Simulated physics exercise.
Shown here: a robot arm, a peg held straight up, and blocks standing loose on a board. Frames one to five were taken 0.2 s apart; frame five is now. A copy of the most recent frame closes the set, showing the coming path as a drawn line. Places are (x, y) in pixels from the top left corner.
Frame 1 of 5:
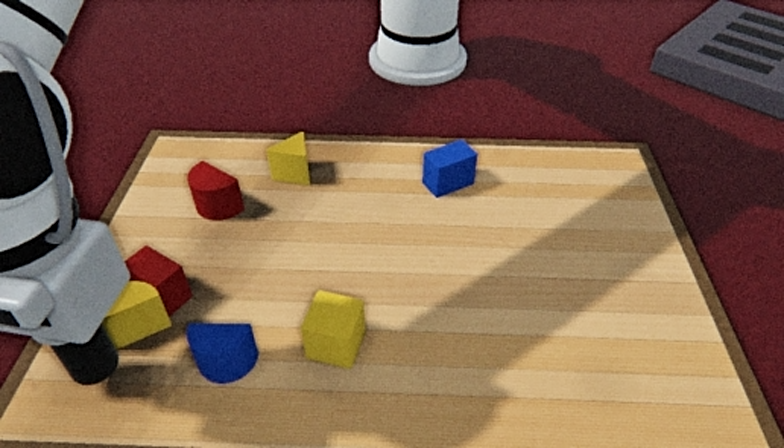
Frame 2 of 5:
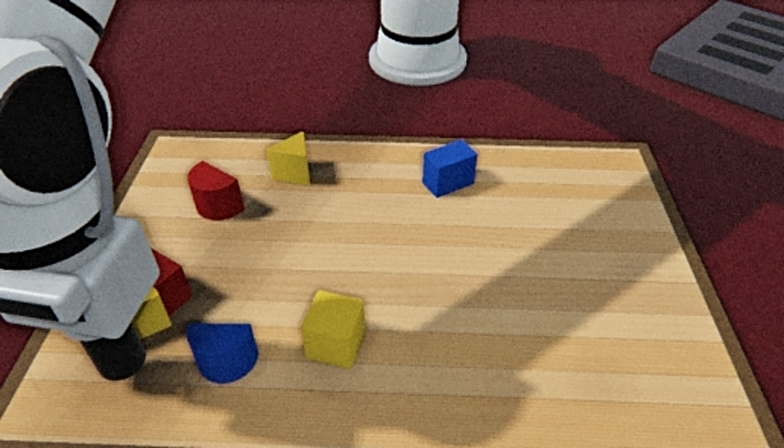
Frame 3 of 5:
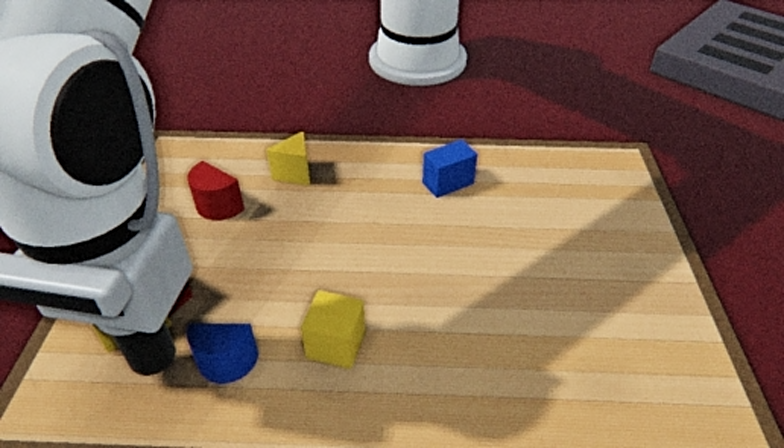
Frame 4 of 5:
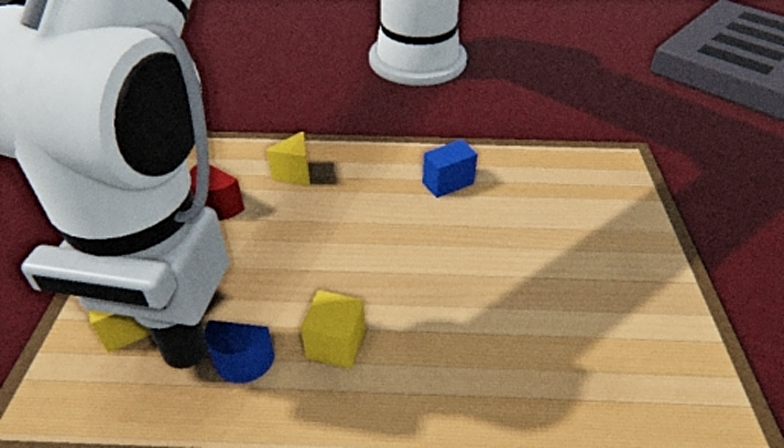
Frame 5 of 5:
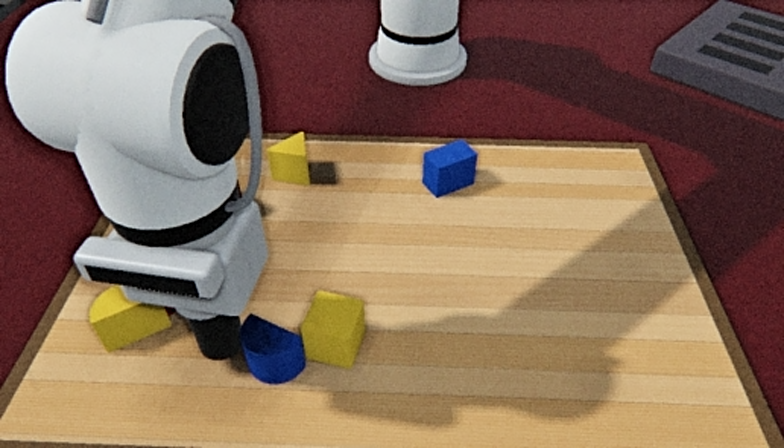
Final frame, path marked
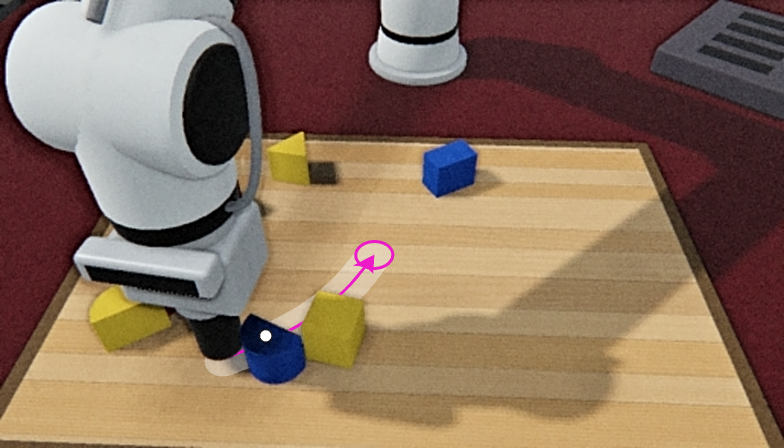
A robot arm moves its peg right and pushes the blue D-shaped block rightward across the board.
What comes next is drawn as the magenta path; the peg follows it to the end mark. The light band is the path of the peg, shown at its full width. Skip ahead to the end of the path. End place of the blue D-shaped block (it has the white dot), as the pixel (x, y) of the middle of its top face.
It is going to be at (300, 335).
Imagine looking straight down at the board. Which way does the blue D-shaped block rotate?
The twist is clockwise.
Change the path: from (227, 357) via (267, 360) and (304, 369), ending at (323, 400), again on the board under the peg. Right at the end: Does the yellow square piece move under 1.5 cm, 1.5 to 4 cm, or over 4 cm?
It is going to finish 1.5 to 4 cm from where it is now.
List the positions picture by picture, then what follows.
The first picture shows tip of the peg (96, 367), middles of tops, yellow D-shaped block (122, 298), blue D-shaped block (216, 336), yellow square piece (333, 314).
The second picture shows peg (123, 363), nothing pushed.
The third picture shows peg (154, 358), nothing pushed.
The fourth picture shows peg (187, 351), blue D-shaped block (233, 336).
The fifth picture shows peg (223, 344), yellow D-shaped block (122, 298), blue D-shaped block (266, 336), yellow square piece (333, 314).
The line goes from (227, 357) via (291, 329) and (341, 294), ending at (374, 255); the dot is on the blue D-shaped block.
What follows on the original path. One third of the way, peg (289, 316); blue D-shaped block (300, 335), turned 65° clockwise; yellow square piece (344, 315), turned 15° anticlockwise.
Two thirds of the way, peg (340, 280); blue D-shaped block (300, 335), turned 65° clockwise; yellow square piece (350, 312).
At the end, peg (374, 241); yellow D-shaped block unmoved; blue D-shaped block (300, 335), turned 65° clockwise; yellow square piece (350, 312).
